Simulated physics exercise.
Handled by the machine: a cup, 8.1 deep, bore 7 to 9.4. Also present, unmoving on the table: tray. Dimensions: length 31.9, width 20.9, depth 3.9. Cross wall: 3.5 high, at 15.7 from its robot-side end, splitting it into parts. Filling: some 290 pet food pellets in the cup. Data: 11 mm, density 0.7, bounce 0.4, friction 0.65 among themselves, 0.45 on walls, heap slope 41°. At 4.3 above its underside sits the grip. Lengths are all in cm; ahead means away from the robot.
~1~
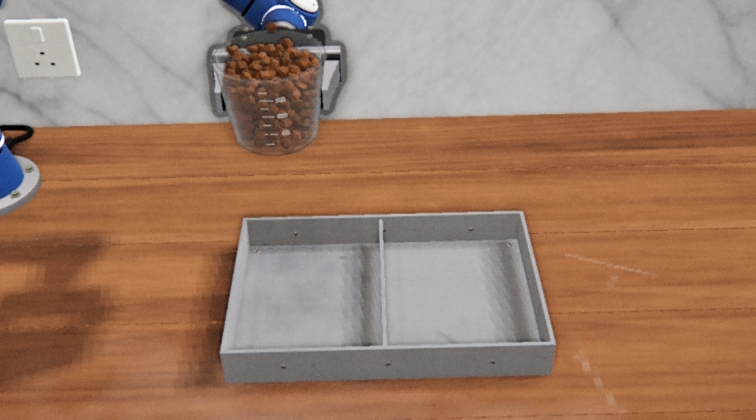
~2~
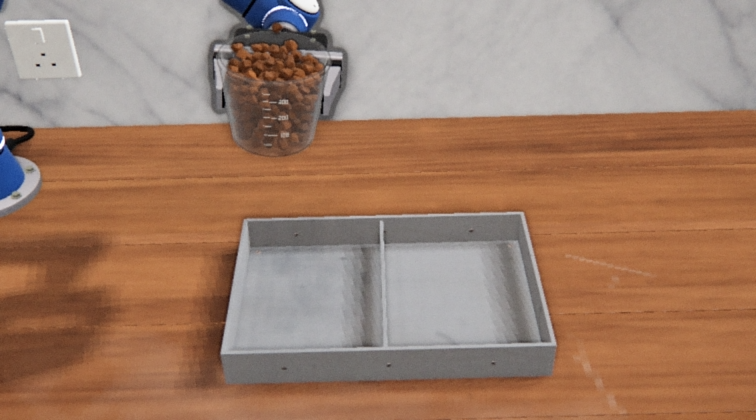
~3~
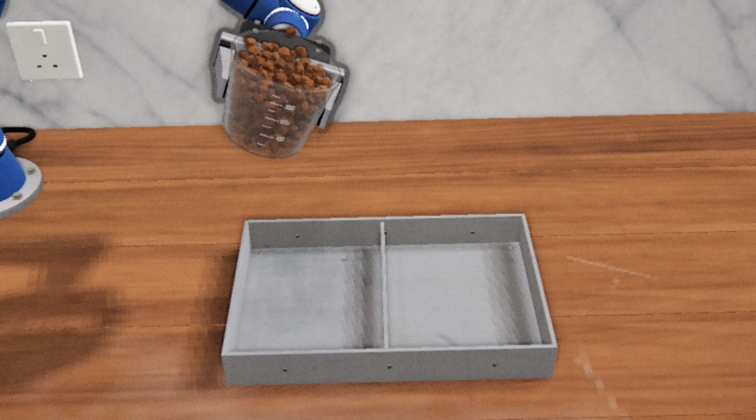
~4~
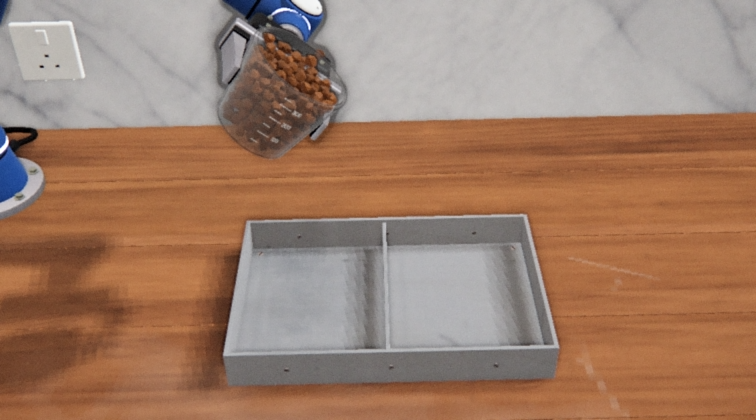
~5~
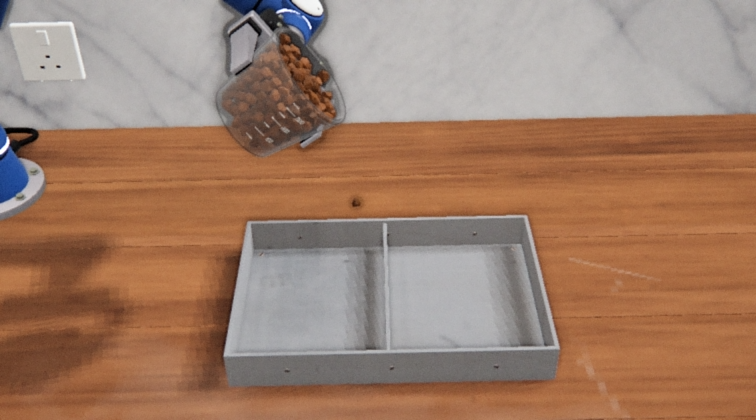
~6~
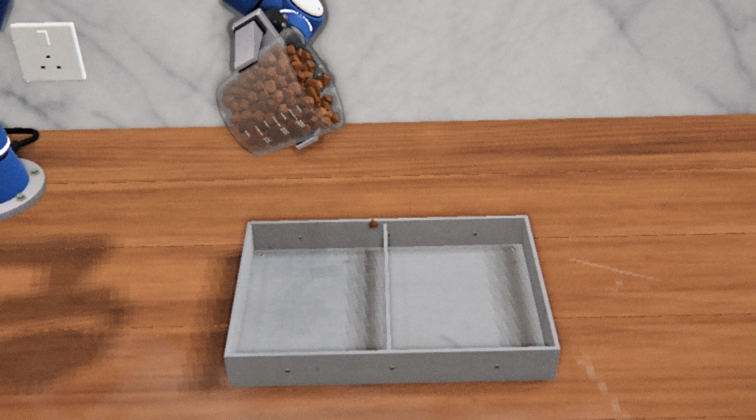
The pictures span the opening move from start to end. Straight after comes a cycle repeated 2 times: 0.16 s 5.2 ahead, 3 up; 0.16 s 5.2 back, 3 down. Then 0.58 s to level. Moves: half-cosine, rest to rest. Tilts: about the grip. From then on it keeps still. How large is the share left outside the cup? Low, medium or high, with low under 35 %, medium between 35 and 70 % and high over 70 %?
Medium.
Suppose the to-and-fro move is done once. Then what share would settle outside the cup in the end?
Then about 45 per cent.
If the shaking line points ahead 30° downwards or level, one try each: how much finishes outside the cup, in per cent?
You'd get some 20 per cent with the first setting and some 40 per cent with the second.
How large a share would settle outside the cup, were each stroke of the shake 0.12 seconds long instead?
90 %.
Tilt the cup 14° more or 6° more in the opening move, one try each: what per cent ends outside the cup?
First try around 90 %, second around 70 %.
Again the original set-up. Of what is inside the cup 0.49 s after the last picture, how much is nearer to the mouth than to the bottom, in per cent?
My estimate is near 55 per cent.
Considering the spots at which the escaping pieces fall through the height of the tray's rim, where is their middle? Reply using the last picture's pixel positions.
I'd put it somewhere near (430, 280).
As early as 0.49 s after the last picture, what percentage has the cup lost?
About 40 per cent.
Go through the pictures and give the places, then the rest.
Cup middle at (273, 97), level; upper third of the load around (271, 72), from x 230 to 315, top at y 25; 294 in the cup, in the first picture.
Cup middle at (274, 98), tilted 6° forward; upper third of the load around (272, 73), from x 230 to 320, top at y 25, in the second picture.
Cup middle at (274, 100), tilted 21° forward; upper third of the load around (271, 75), from x 235 to 325, top at y 30, in the third picture.
Cup middle at (275, 100), tilted 39° forward; upper third of the load around (272, 74), from x 230 to 330, top at y 35; 293 in the cup, 1 in flight or on a rim, in the fourth picture.
Cup middle at (276, 100), tilted 54° forward; upper third of the load around (275, 76), from x 230 to 355, top at y 40; 293 in the cup, 1 in flight or on a rim, in the fifth picture.
Cup middle at (276, 100), tilted 60° forward; upper third of the load around (278, 77), from x 230 to 375, top at y 50; 293 in the cup, 1 in the robot-side part, in the sixth picture.
Then, 0.49 s later, tilted 60° forward, highest piece 31 above the table; 171 in the cup, 89 in the far-side part, 24 in the robot-side part, 10 in flight or on a rim.
Then, 0.98 s later, tilted 23° forward, highest piece 29 above the table; 128 in the far-side part, 122 in the cup, 42 in the robot-side part, 2 on the table or floor.
Then, 1.42 s later, level, highest piece 30 above the table; 128 in the far-side part, 122 in the cup, 42 in the robot-side part, 2 on the table or floor.
Then, 2.47 s later, level, highest piece 30 above the table; 128 in the far-side part, 122 in the cup, 42 in the robot-side part, 2 on the table or floor.
At rest, 128 in the far-side part, 122 in the cup, 42 in the robot-side part, 2 on the table or floor. That is 59 % outside the cup.
